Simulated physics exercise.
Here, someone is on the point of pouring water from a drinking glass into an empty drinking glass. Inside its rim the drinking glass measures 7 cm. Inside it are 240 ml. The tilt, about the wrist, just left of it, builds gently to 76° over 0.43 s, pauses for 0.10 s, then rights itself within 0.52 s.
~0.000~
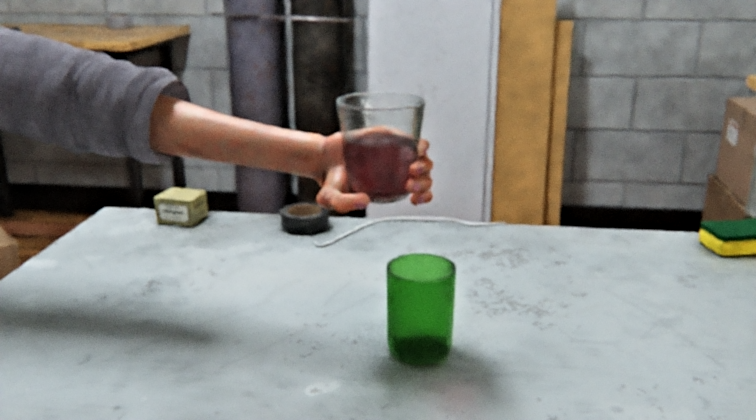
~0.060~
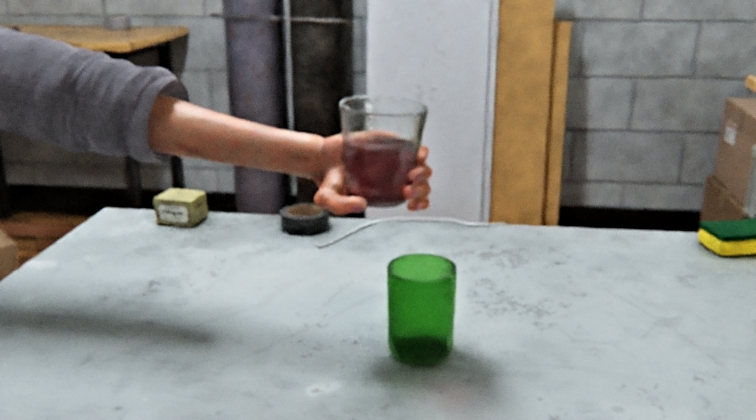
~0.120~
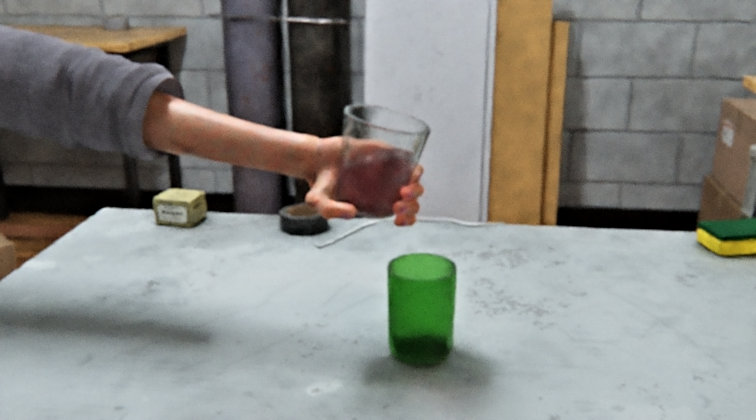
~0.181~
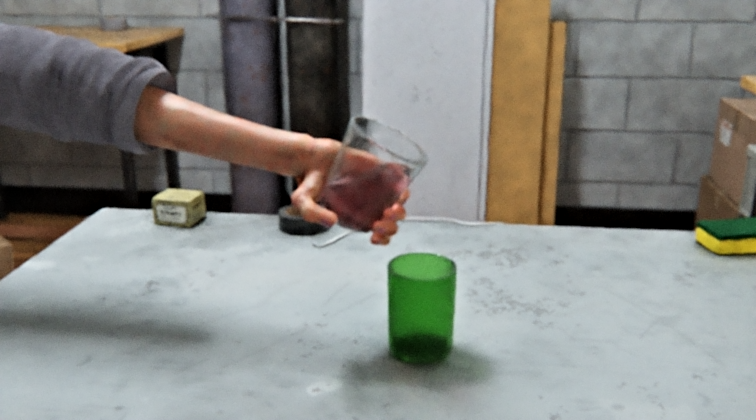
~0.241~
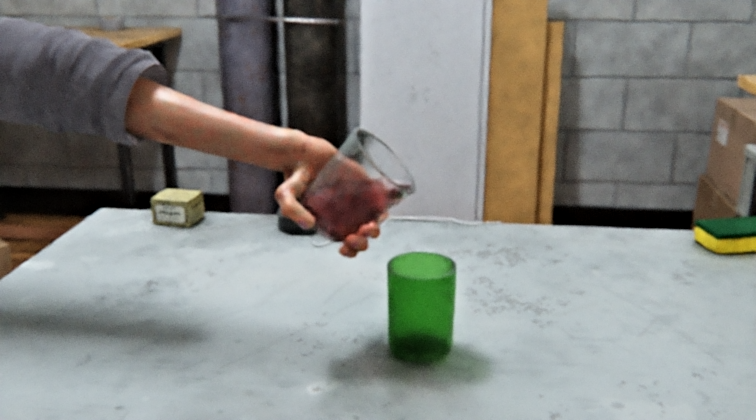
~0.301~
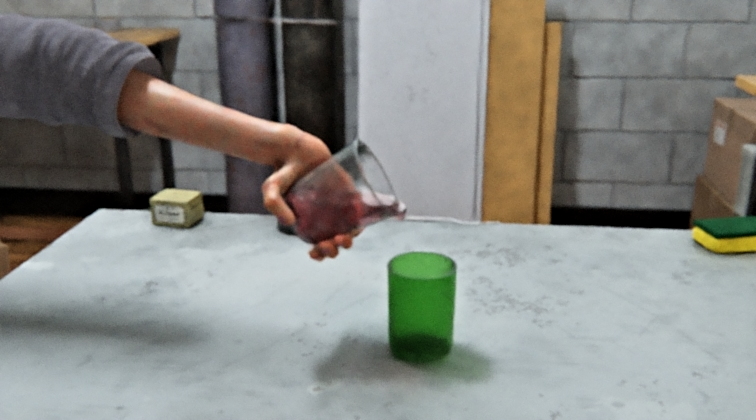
At a pale worktop, a hand gradually tilting a clear glass of dark reddish liquid rightward above a green glass.
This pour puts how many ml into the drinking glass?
I would say about 60 ml.
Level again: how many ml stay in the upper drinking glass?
Roughly 160 ml stays in it.
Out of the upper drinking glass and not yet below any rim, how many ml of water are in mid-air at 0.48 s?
15 ml.
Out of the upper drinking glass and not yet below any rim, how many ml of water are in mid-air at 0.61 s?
Around 35 ml is in the air.
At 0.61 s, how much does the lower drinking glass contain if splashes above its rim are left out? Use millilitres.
Some 20 ml.
By 0.48 s the tilt is 76° and the drinking glass has 5 ml, the drinking glass 220 ml, and 0 ml is on the table.
By 0.61 s the tilt is 72° and the drinking glass has 20 ml, the drinking glass 180 ml, and 10 ml is on the table.
By 0.75 s the tilt is 48° and the drinking glass has 60 ml, the drinking glass 160 ml, and 15 ml is on the table.
By 0.89 s the tilt is 16° and the drinking glass has 65 ml, the drinking glass 160 ml, and 15 ml is on the table.
At rest the drinking glass has 65 ml, the drinking glass 160 ml, and 20 ml is on the table.
